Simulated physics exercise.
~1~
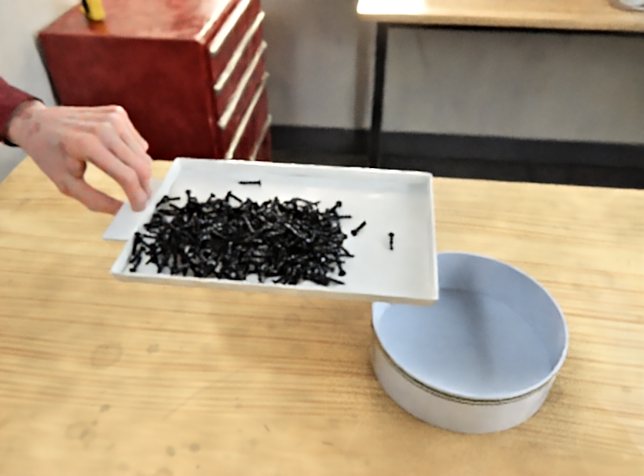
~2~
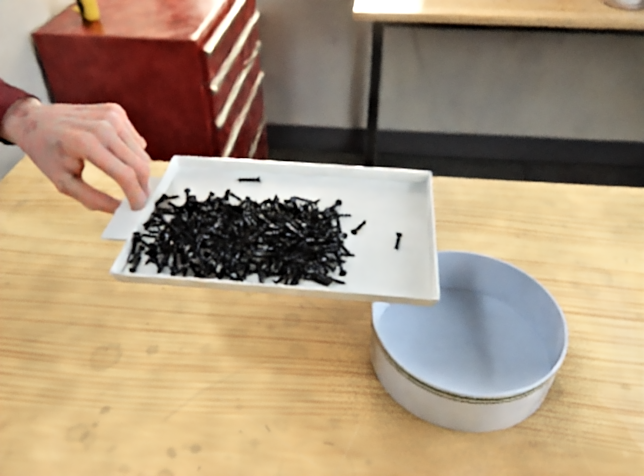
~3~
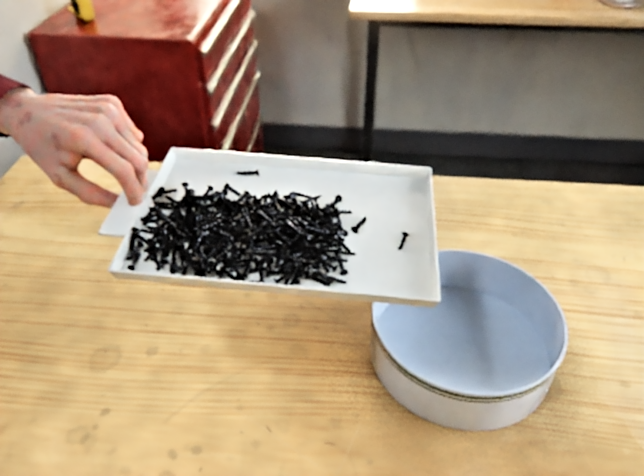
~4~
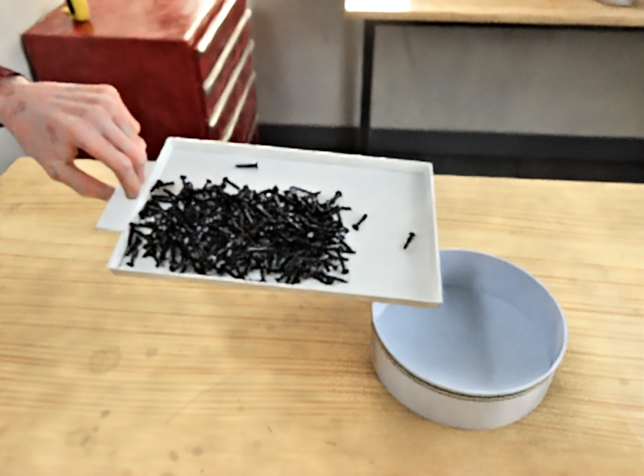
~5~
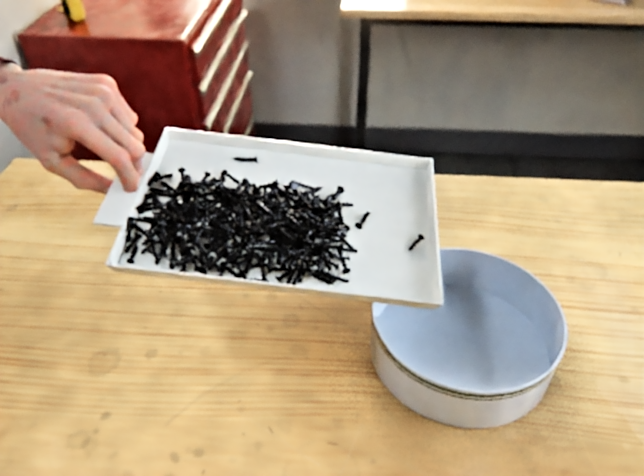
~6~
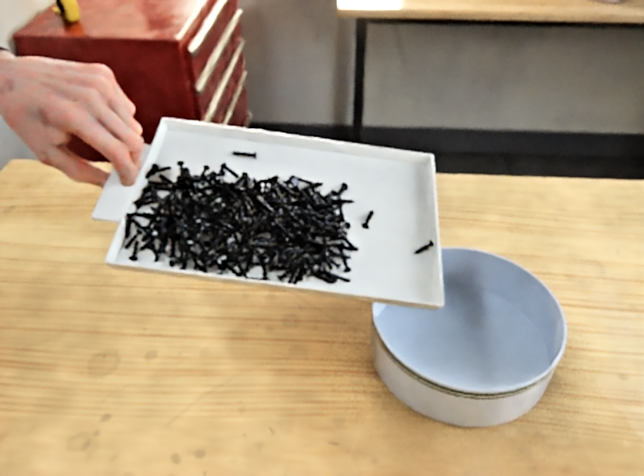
A white tray bearing a heap of small black screws starts level, then tilts gradually as a hand raises its left end, its right end staying beside a round pot on a wooden table; the heap stays mostly in place.
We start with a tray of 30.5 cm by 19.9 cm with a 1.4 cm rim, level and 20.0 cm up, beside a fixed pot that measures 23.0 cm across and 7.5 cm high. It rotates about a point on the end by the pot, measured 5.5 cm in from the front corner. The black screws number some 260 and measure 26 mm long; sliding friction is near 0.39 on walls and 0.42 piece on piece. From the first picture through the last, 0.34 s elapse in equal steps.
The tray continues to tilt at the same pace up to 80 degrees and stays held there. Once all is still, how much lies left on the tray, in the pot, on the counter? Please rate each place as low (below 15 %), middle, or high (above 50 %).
Tray: Low, pot: Low, counter: High.
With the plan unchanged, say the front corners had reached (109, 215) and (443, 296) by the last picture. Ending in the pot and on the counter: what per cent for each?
Split: Pot = 75, counter = 20.
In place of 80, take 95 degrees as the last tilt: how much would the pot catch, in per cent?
I'd say close to 5 percent.
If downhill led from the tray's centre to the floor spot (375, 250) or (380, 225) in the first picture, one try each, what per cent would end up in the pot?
Roughly 80 % for the first direction, roughly 95 % for the second.
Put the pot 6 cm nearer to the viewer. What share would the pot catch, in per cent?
About 50 %.
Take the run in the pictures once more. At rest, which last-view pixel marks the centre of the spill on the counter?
At rest, its centre lies at about (412, 457).
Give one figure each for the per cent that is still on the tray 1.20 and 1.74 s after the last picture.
In order, near 65 and near 0.
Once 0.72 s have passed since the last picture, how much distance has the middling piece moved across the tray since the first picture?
About 6 cm.
Then, 0.72 s after the last picture, tilt 44 degrees; the tray holds 100 %, the pot 0 %.
Then, 1.20 s after the last picture, tilt 65 degrees; the tray holds 65 %, the pot 0 %.
Then, 1.74 s after the last picture, tilt 80 degrees; the tray holds 0 %, the pot 5 %.
In the end, tray 0 %, pot 10 %, counter 90 %.
